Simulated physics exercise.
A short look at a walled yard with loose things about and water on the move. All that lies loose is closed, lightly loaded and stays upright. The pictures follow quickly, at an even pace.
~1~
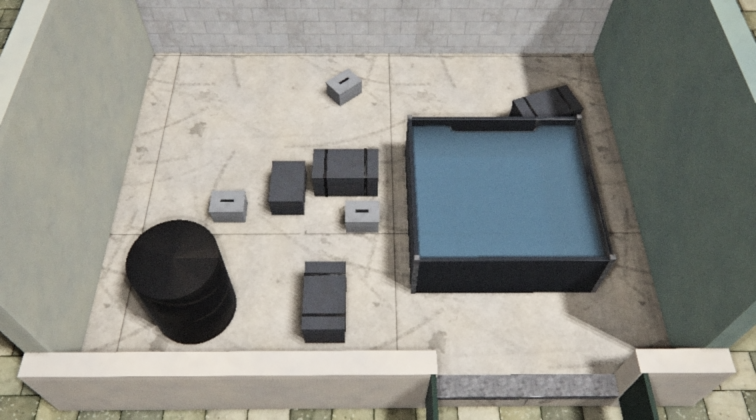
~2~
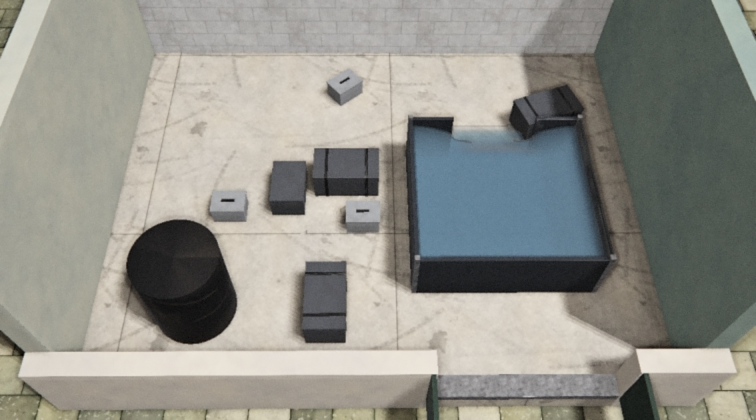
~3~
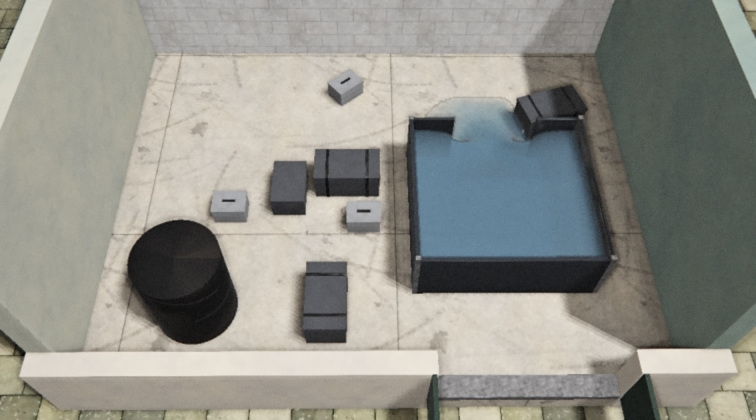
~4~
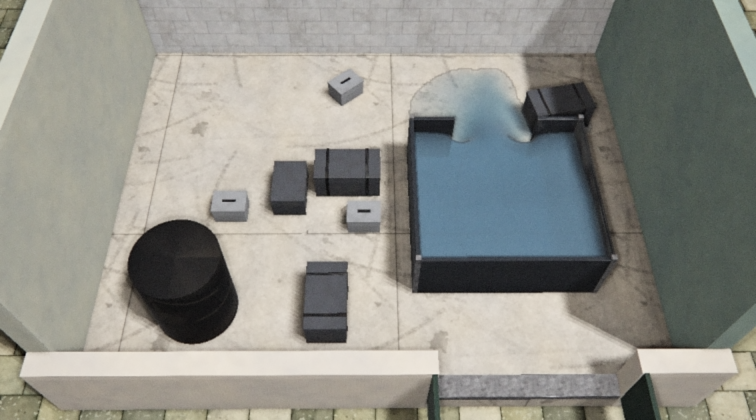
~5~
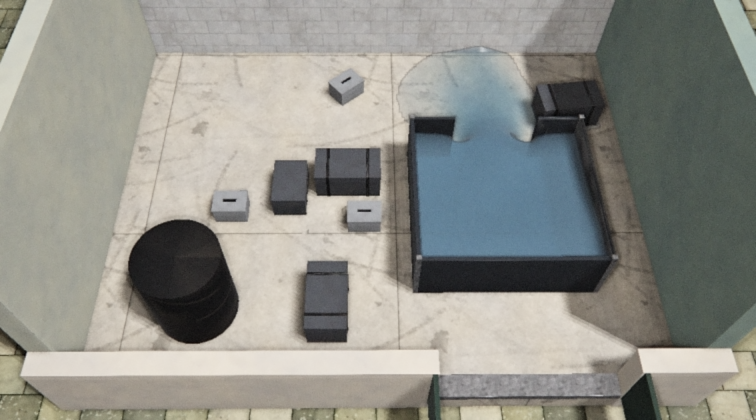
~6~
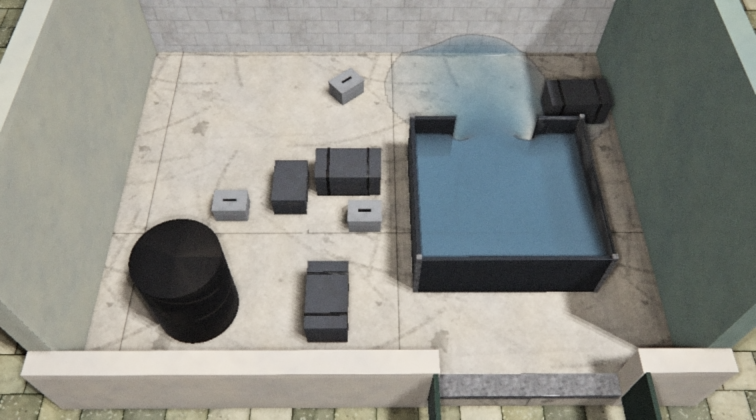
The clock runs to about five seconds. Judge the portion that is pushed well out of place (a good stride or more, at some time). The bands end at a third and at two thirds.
It is not even a third.
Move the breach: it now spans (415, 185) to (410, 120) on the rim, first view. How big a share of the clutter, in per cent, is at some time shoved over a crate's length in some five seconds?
About 60 per cent.
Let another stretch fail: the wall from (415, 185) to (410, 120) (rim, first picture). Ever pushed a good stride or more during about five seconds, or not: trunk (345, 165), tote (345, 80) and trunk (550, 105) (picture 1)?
In turn: That far or more, short of that, not that far.
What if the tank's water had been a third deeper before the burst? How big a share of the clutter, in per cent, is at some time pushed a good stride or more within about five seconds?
Close to 30 %.
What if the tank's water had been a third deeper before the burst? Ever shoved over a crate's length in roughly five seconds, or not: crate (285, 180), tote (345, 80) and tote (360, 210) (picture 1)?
One after the other: Never so far, yes, under that.
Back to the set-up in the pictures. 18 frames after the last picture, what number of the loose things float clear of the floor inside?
That makes 1.
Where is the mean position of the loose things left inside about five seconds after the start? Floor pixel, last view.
At about (357, 223).
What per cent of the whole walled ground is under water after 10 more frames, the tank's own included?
Roughly 45 per cent.
A moment on, 1 of 7 are well off their spots; 0 afloat.
Next, 0 of 7 are well off their spots; 1 afloat.
Later, 2 of 7 are well off their spots; 1 afloat.
In the end, 2 of 7 are well off their spots, and 2 have been at some point; 1 afloat.
